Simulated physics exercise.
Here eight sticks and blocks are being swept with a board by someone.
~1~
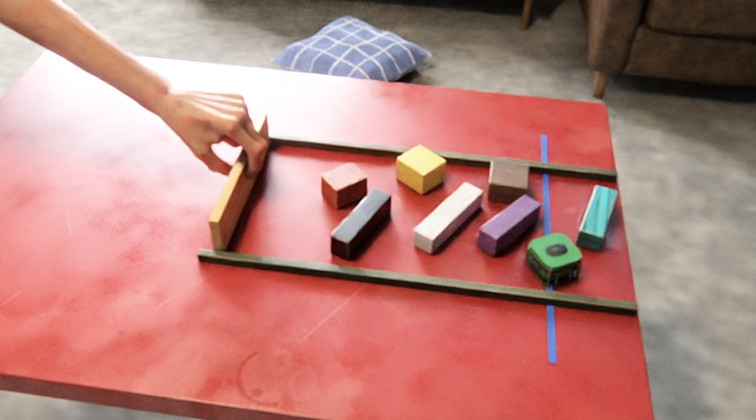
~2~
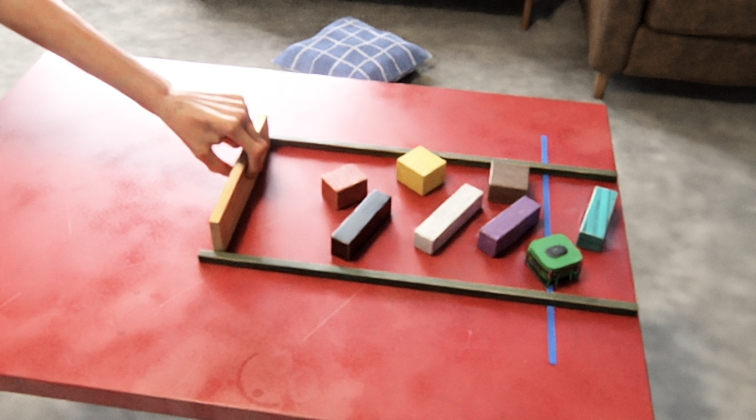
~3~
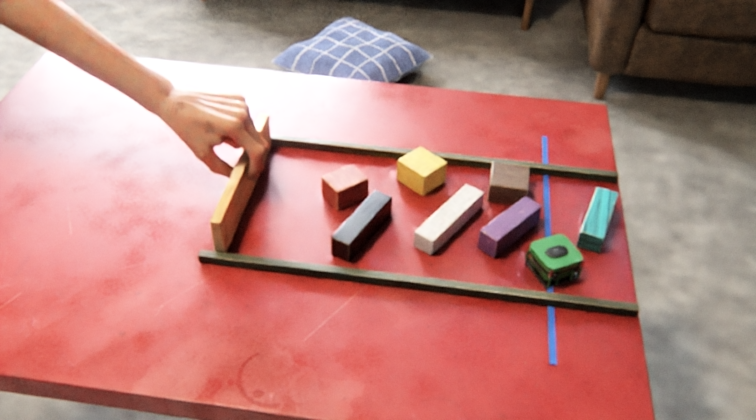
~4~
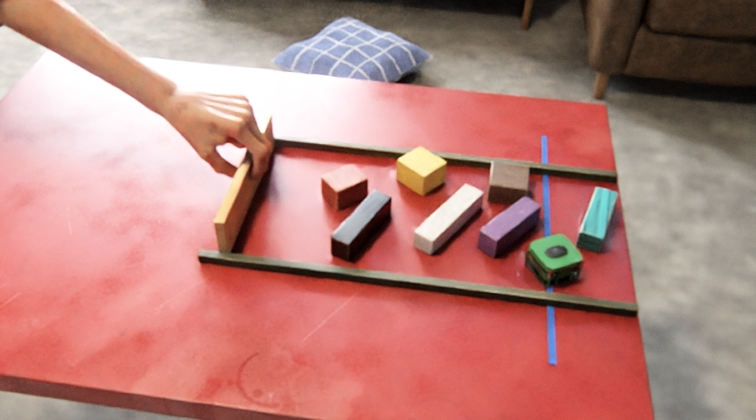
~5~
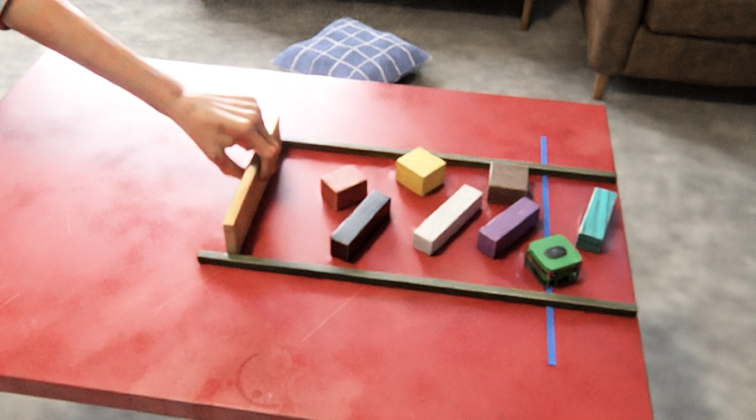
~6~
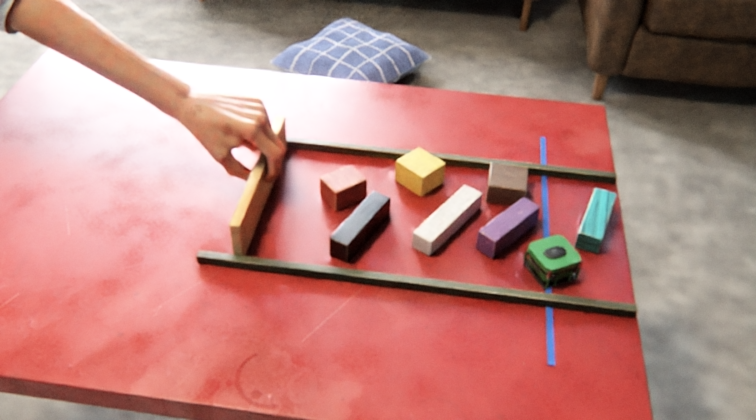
On a red table between two dark rails, a hand slides an upright wooden board slightly to the right toward scattered coloured blocks and a green case, which stay practically still near a strip of blue tape.
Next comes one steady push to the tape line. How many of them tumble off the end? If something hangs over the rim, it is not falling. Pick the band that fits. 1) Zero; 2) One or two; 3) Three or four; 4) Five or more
Answer: 2.
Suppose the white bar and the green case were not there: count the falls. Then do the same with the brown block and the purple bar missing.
The counts would be 0 and 0.
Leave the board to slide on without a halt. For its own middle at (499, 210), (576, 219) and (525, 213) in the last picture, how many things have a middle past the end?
0; 4; 0.
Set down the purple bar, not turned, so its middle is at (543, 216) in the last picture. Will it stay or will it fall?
It remains in place.
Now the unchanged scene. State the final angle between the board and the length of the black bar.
Out of line by around 0°.
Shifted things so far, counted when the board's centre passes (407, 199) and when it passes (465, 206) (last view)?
One spot: 4. Other spot: 7.
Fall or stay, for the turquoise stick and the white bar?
Once it all settles, the turquoise stick ends up below; as for the white bar, it is still up.
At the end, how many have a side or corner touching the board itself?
That comes to 3.
Early on, none off yet; turquoise stick at rest near (597, 220); green case at rest near (552, 262); purple bar at rest near (508, 227).
A while later, none off yet; turquoise stick at rest near (597, 220); green case at rest near (554, 262); purple bar travelled a little near (523, 230).
Finally, the number that fall off is one or two; lost, turquoise stick.
